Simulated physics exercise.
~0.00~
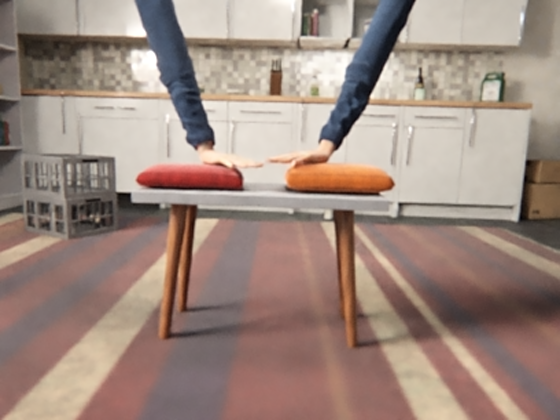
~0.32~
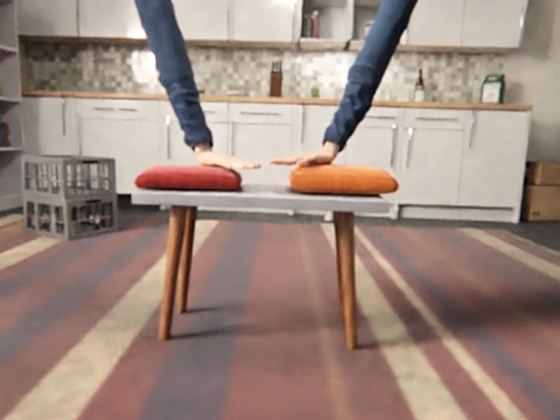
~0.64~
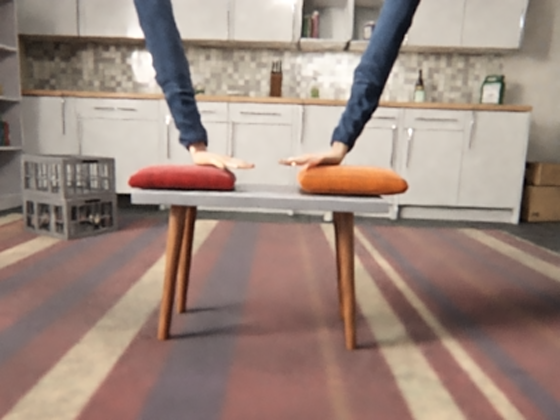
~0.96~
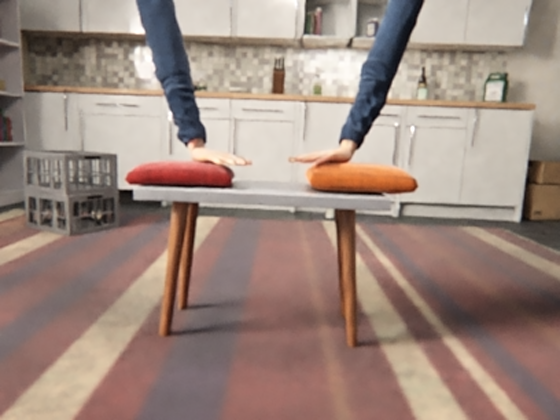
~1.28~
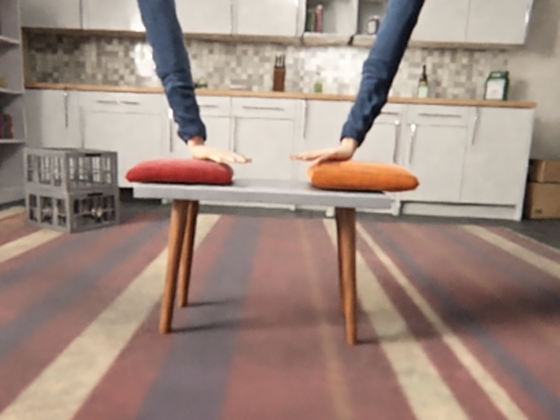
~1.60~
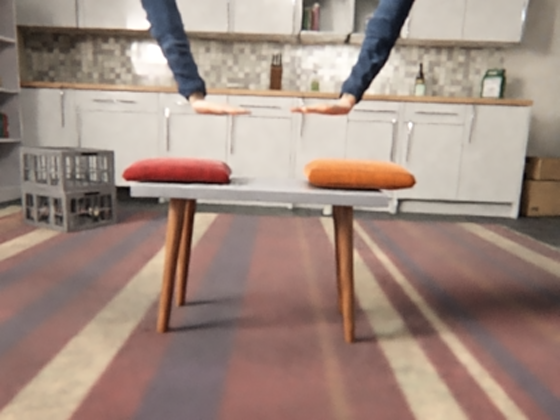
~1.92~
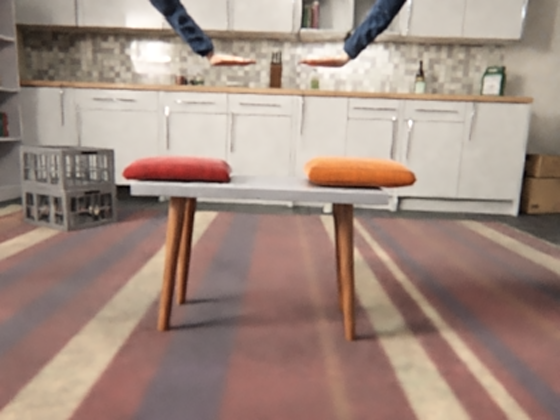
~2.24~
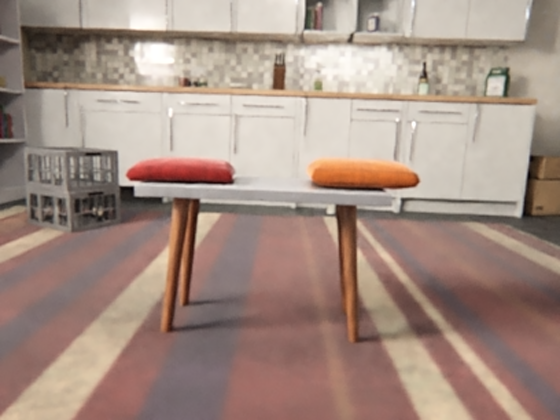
In a room with a kitchen along the back wall, two hands slid a red cushion-like bag slightly left and an orange one slightly right on a small bench, then lifted away out of view, leaving both resting on top.
